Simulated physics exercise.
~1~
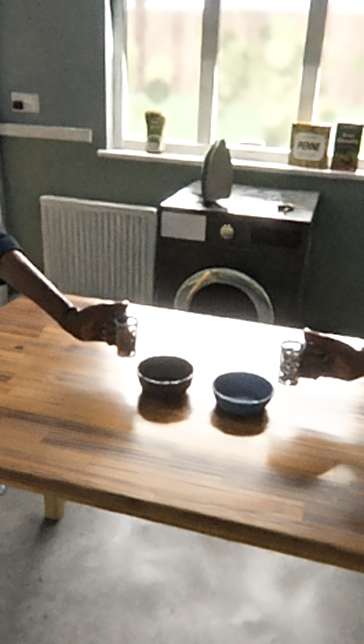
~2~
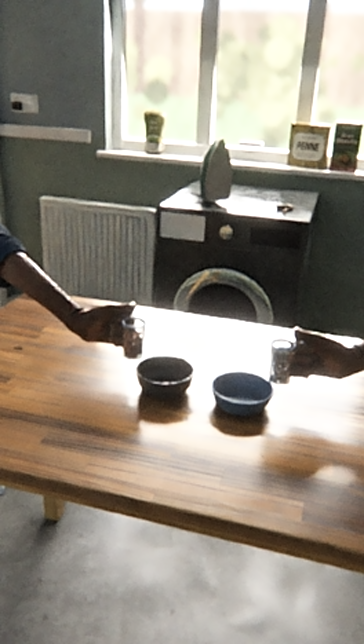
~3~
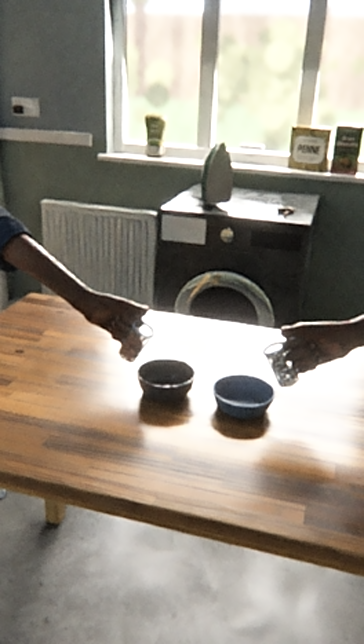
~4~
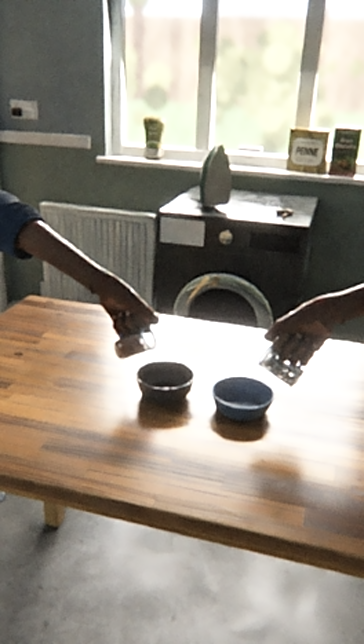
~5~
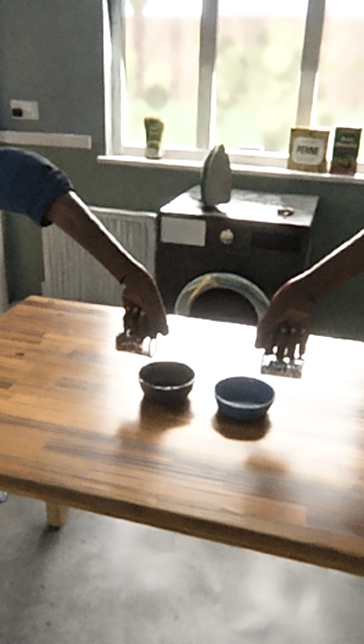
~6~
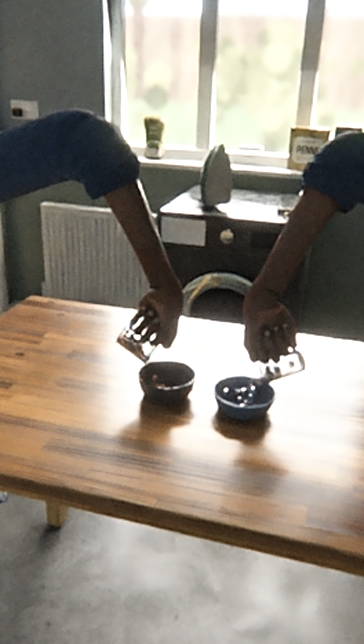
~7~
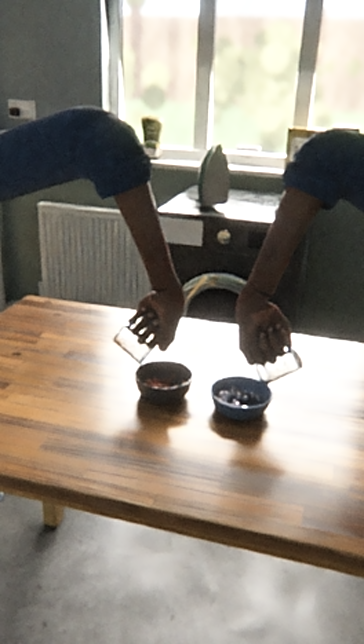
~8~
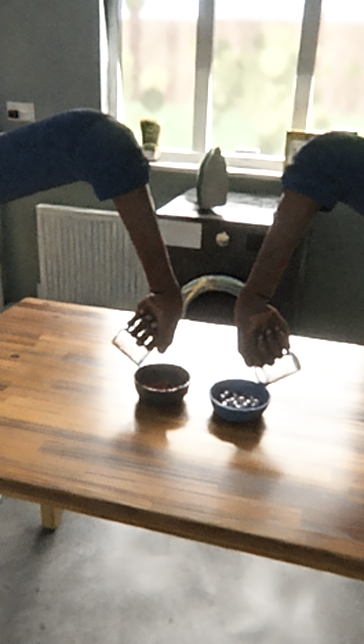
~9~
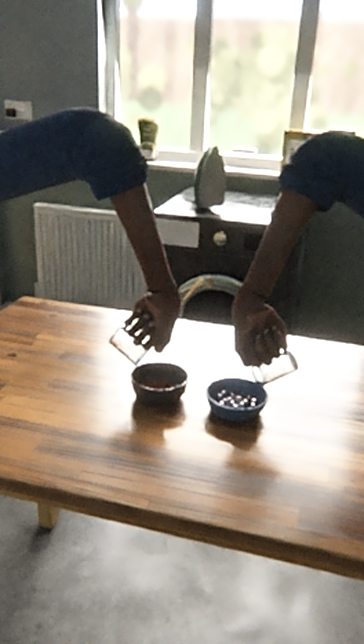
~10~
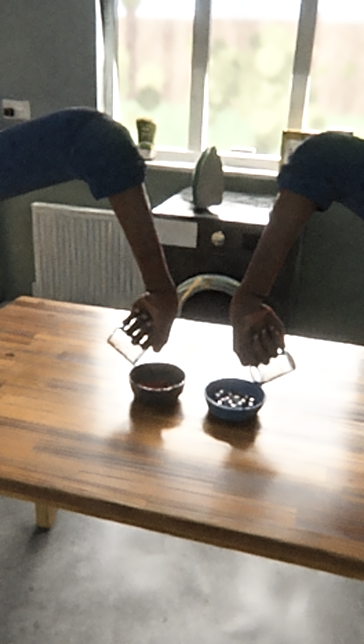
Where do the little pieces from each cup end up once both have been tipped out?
The pieces from the left cup all end up in the dark left bowl, and those from the right cup all end up in the blue right bowl, with none on the table.
